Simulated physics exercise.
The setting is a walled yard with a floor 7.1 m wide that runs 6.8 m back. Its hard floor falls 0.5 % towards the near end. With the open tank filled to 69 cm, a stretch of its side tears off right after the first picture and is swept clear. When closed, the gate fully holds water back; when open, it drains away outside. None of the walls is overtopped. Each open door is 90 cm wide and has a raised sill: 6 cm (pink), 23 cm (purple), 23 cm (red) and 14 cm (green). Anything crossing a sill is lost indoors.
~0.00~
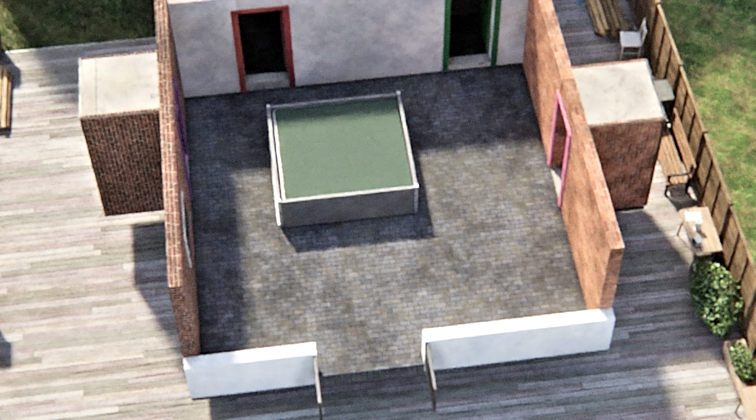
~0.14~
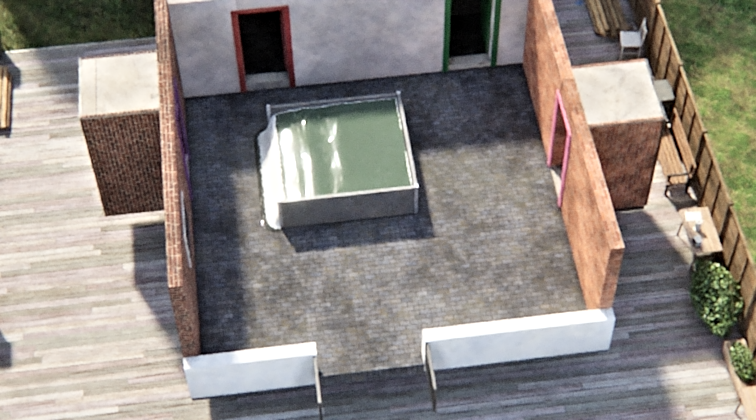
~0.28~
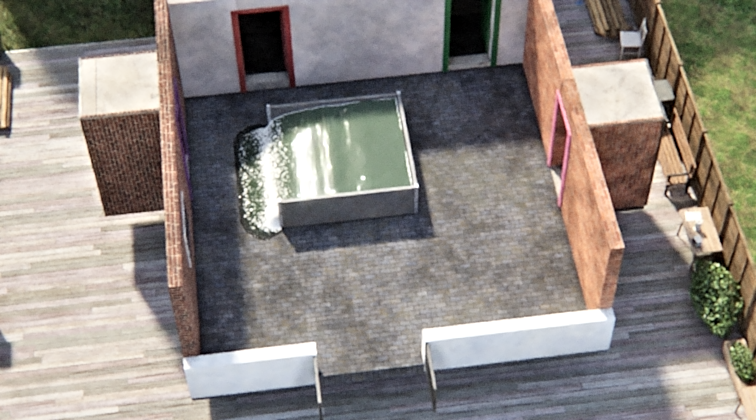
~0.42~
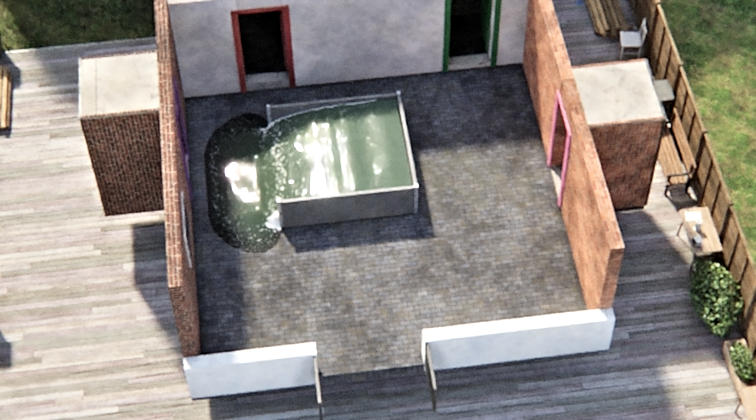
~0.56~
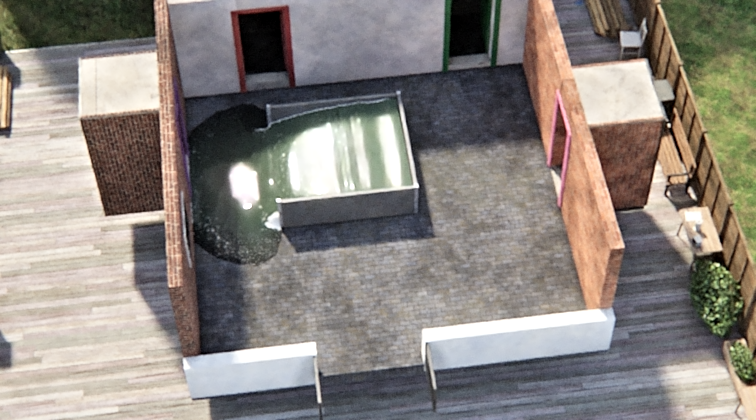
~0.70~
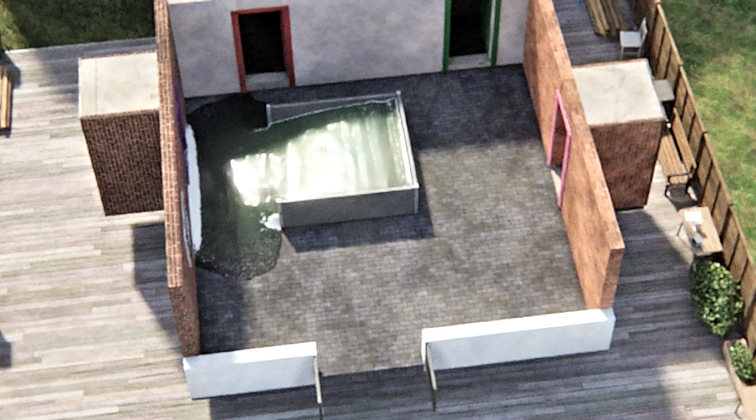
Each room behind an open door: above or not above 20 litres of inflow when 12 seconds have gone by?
Outcome: The pink door is going to hold within the limit; the purple door is going to break the limit; the red door is going to hold within the limit; the green door is going to hold within the limit.
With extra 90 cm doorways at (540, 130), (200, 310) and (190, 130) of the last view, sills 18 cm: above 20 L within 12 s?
First doorway falls short, second falls short, third gets there.
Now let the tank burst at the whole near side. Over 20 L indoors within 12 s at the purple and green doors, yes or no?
Lab note: Vs limit, purple door inside limit; green door inside limit.
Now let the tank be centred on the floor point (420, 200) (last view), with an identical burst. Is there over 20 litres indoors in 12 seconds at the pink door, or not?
In that case pink comes out beyond the limit.
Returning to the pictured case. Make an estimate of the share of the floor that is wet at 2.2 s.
Wet share: Near 25 percent.
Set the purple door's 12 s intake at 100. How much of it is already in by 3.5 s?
By then it's near 100% of the total.
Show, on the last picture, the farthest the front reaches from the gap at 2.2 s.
Somewhere around (203, 378).
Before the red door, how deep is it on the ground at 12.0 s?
It's some 5.0 centimetres deep.
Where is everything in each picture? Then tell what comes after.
The first frame shows still water, 69 cm deep, in the open tank at (341, 149).
In the second frame, water pours out at (277, 171) and has run 1.3 m, to (279, 229); typically 9 cm deep outside, 69 cm at the open tank's back.
In the third frame, the front is at (264, 236), 1.4 m from the gap at (277, 172); 1.7 m2 of floor is under water; 69 cm left at the back of the open tank.
In the fourth frame, the front is at (249, 248), 1.8 m from the gap at (277, 173); 3.7 m2 of floor is under water; 69 cm left at the back of the open tank.
In the fifth frame, water pours out at (277, 173) and has run 2.1 m, to (224, 256); typically 9 cm deep outside, 69 cm at the open tank's back.
In the sixth frame, water pours out at (277, 173) and has run 2.5 m, to (196, 261); typically 10 cm deep outside, 64 cm at the open tank's back.
After 1.4 s water covers 20 % of the floor and is deepest (50 cm) near (191, 183); pink door not reached, purple door 49 cm at the sill, 83 L in, red door not reached, green door not reached.
After 2.2 s water covers 25 % of the floor and is deepest (50 cm) near (185, 102); pink door not reached, purple door 45 cm at the sill, 212 L in, red door 10 cm at the sill, 0 L in, green door not reached.
After 3.5 s water covers 50 % of the floor and is deepest (34 cm) near (185, 102); pink door not reached, purple door 26 cm at the sill, 304 L in, red door 19 cm at the sill, 0 L in, green door not reached.
After 7.0 s water covers 90 % of the floor and is deepest (18 cm) near (522, 73); pink door 6 cm at the sill, 0 L in, purple door 10 cm at the sill, 309 L in, red door 8 cm at the sill, 0 L in, green door 10 cm at the sill, 0 L in.
After 12.0 s water covers 100 % of the floor and is deepest (11 cm) near (359, 326); pink door 6 cm at the sill, 1 L in, purple door 8 cm at the sill, 309 L in, red door 5 cm at the sill, 0 L in, green door 6 cm at the sill, 1 L in.
